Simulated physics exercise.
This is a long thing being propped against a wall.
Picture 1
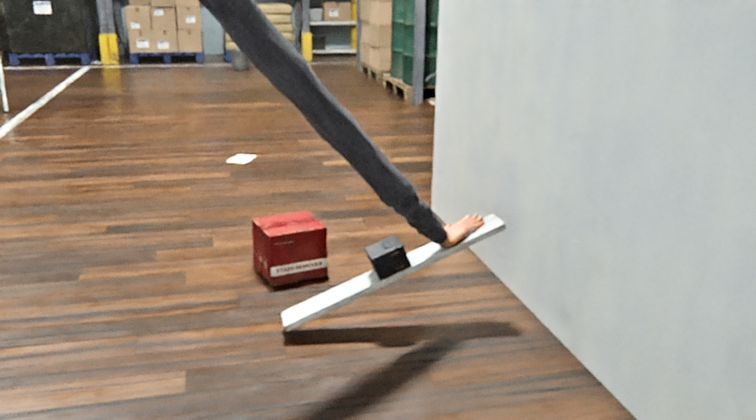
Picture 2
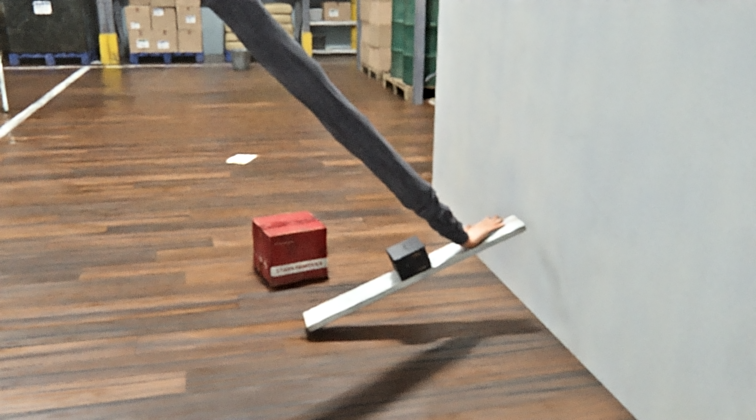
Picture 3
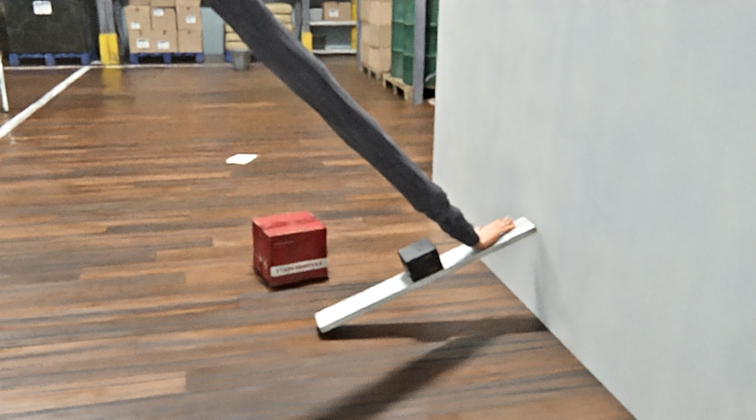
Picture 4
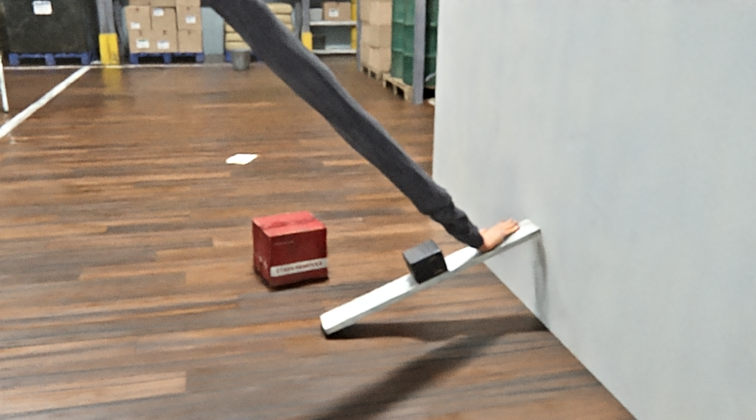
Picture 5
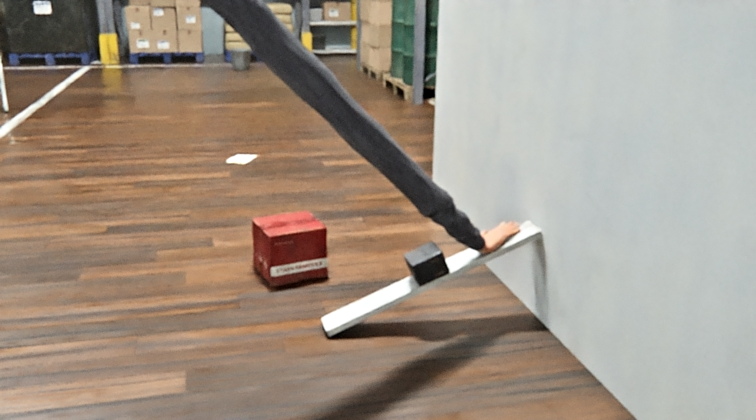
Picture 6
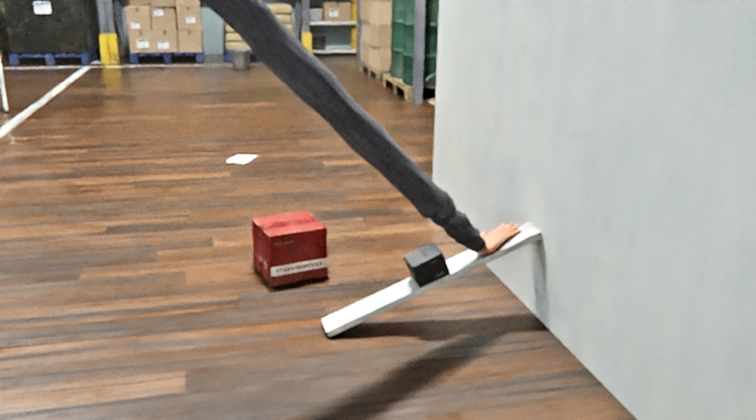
A hand moving a white plank with a dark block on it rightward and leaning it against a pale wall, still holding it.
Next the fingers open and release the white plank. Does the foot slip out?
Here the plank slips out.
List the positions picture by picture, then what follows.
On its way; white plank (394, 271); red box (289, 247), in the first frame.
On its way; white plank (415, 272); red box (289, 247), in the second frame.
On its way; white plank (426, 273); red box (289, 247), in the third frame.
On its way; white plank (431, 275); red box (289, 247), in the fourth frame.
Leant on the wall, still held; white plank (432, 277); red box (289, 247), in the fifth frame.
Leant on the wall, still held; white plank (432, 278); red box (289, 247), in the sixth frame.
Then, 0.42 s later than the last frame, white plank sunk by 22° near (420, 319).
Then, 0.86 s later than the last frame, white plank resting near (420, 320).
When it is over, moved from the start, white plank; red box as before. End places, in pixels of the last picture, white plank near (420, 318). The plank gives way.
